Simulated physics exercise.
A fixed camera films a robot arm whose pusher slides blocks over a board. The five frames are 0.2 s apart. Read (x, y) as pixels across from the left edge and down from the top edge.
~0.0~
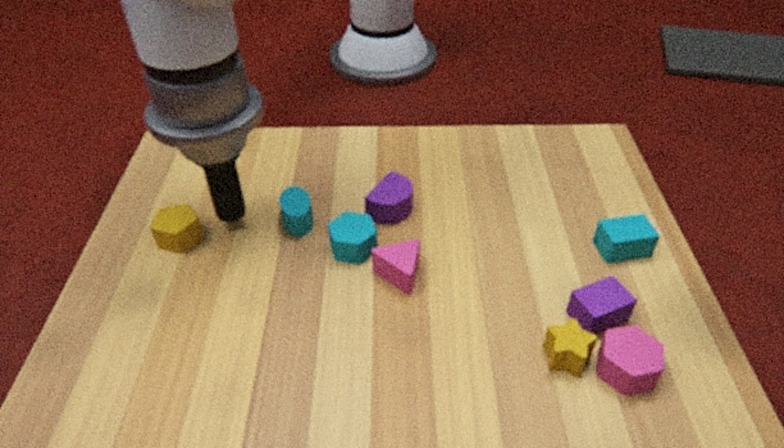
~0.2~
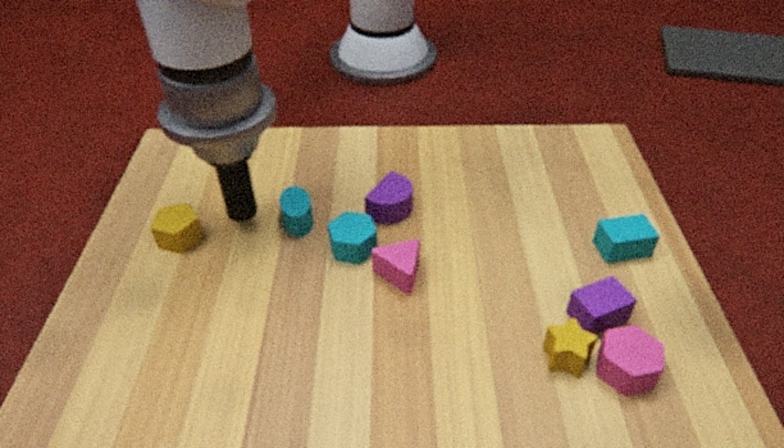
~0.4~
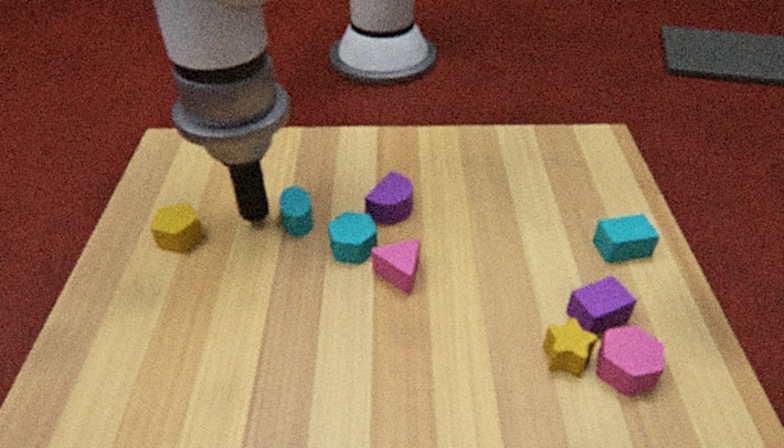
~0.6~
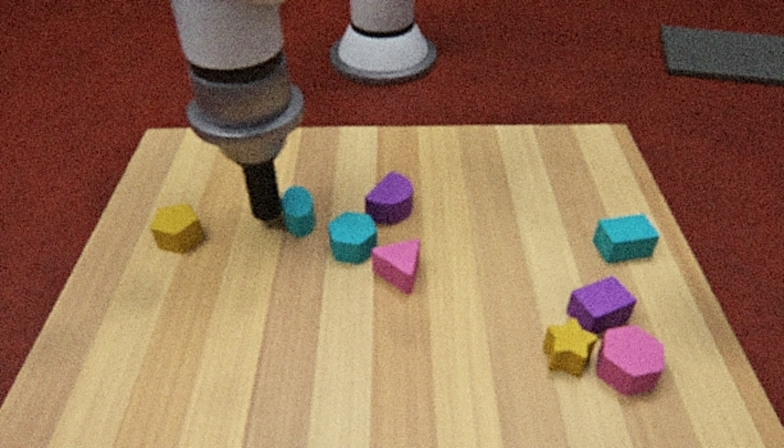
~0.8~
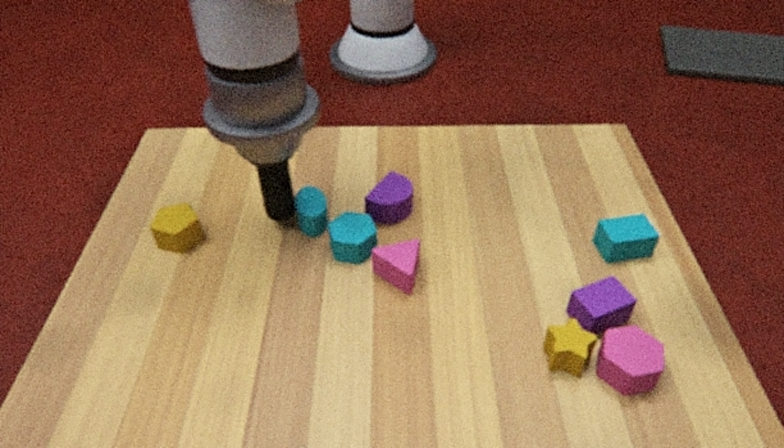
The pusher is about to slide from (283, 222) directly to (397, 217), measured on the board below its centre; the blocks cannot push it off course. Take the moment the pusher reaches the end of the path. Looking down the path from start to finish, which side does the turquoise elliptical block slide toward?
The answer is right: Facing from the path's start to its end, that's where the turquoise elliptical block shifts.
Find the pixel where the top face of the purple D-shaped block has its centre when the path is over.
Its top middle will sit at (429, 186).
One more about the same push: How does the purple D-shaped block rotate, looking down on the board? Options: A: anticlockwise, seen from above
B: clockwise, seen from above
A
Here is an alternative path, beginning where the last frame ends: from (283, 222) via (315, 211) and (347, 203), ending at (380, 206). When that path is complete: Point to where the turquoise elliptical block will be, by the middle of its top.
Somewhere near (367, 204).
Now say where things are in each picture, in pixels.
Lower end of the pusher at (232, 214), tops of blocks, turquoise elliptical block at (295, 200), turquoise six-sided block at (352, 227), purple D-shaped block at (391, 189), pink triangular block at (400, 254), in the first frame.
Pusher at (243, 213), blocks as before, in the second frame.
Pusher at (255, 213), blocks as before, in the third frame.
Pusher at (268, 213), turquoise elliptical block at (297, 200), in the fourth frame.
Pusher at (281, 213), turquoise elliptical block at (310, 200), turquoise six-sided block at (352, 227), purple D-shaped block at (391, 189), pink triangular block at (400, 254), in the fifth frame.
The first path, step by step. One third of the way, pusher at (320, 211); turquoise elliptical block at (350, 199); turquoise six-sided block at (359, 230), turned 20° clockwise.
Two thirds of the way, pusher at (359, 209); turquoise elliptical block at (389, 203), turned 45° clockwise; turquoise six-sided block at (365, 234), turned 45° clockwise; purple D-shaped block at (419, 187), turned 60° anticlockwise.
At the end, pusher at (397, 207); turquoise elliptical block at (418, 213), turned 40° clockwise; turquoise six-sided block at (365, 234), turned 45° clockwise; purple D-shaped block at (429, 186), turned 80° anticlockwise; pink triangular block not moved.
